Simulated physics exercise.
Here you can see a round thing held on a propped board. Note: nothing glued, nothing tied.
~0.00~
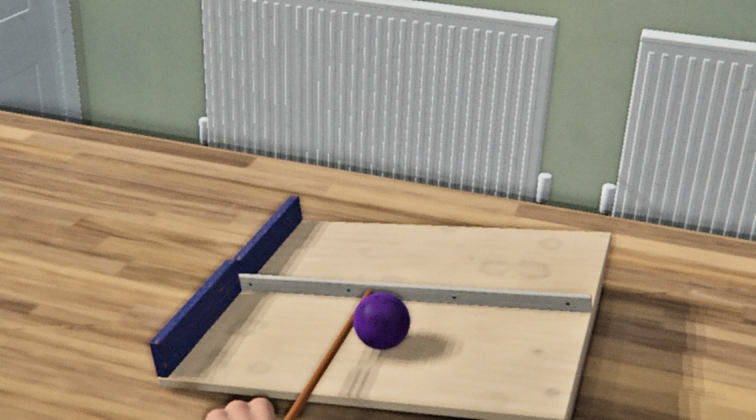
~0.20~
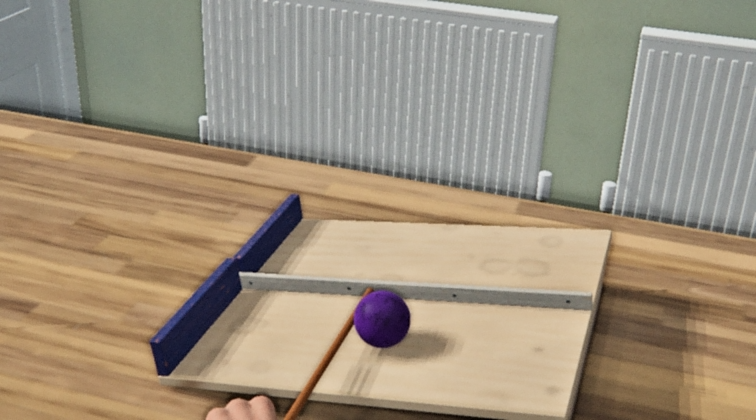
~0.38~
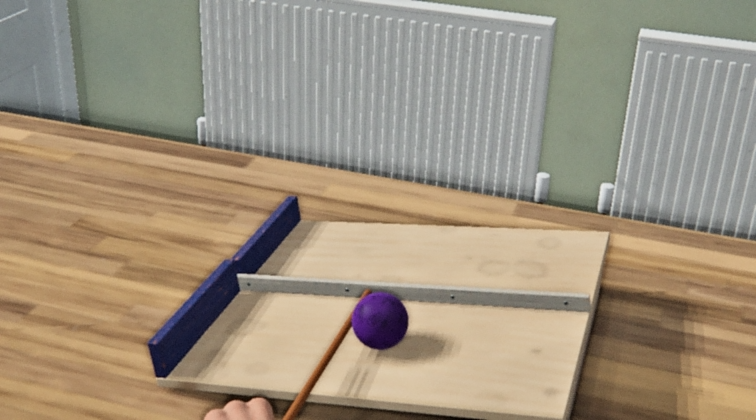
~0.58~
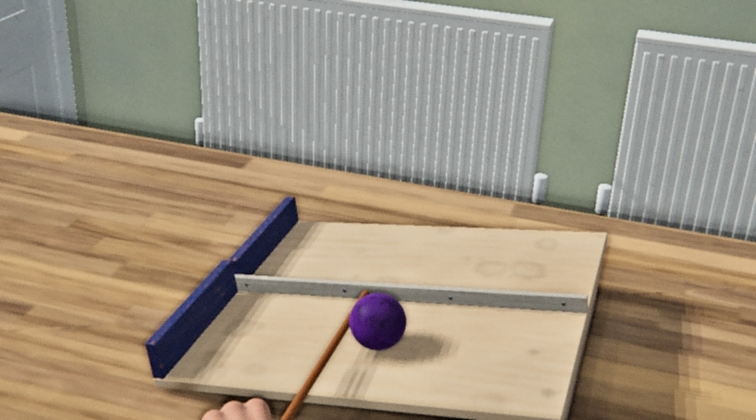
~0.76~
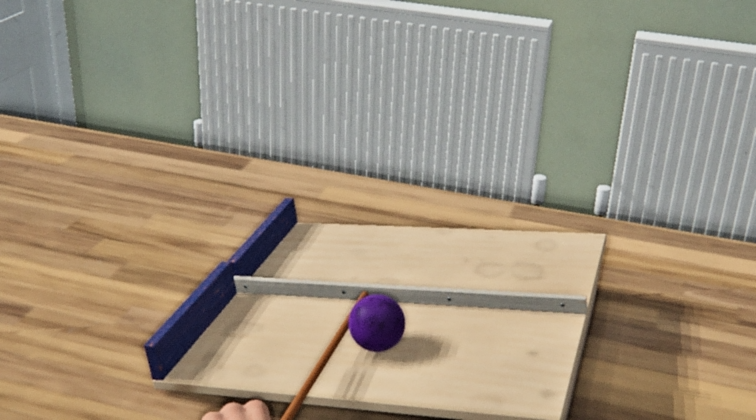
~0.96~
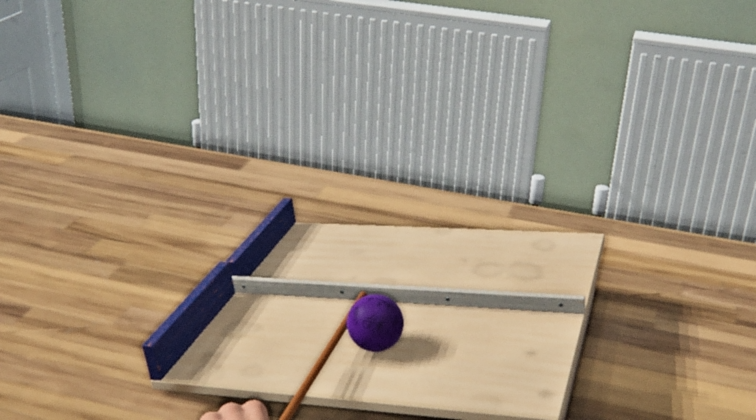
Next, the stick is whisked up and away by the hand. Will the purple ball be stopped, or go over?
I think it's going to be kept back by the strip.
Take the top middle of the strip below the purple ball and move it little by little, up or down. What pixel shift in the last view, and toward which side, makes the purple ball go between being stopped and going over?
About 24 pixels, downward.
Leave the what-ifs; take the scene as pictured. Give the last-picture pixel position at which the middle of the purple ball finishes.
When everything stops, it's near (220, 313).
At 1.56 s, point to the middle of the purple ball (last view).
Close to (246, 315).
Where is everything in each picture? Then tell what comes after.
In the first picture, held back by the stick; purple ball (382, 321); board (401, 287).
In the second picture, held back by the stick; purple ball (383, 320); board (401, 285).
In the third picture, held back by the stick; purple ball (380, 321); board (399, 287).
In the fourth picture, held back by the stick; purple ball (378, 322); board (397, 287).
In the fifth picture, held back by the stick; purple ball (377, 323); board (396, 289).
In the sixth picture, held back by the stick; purple ball (376, 323); board (394, 289).
Around 1.24 s, purple ball rolling on the board near (350, 323).
Around 1.42 s, purple ball rolling on the board near (301, 319).
Around 1.56 s, purple ball rolling on the board near (245, 315).
Finally (2.6 s), the purple ball stops on the board, near (220, 313).
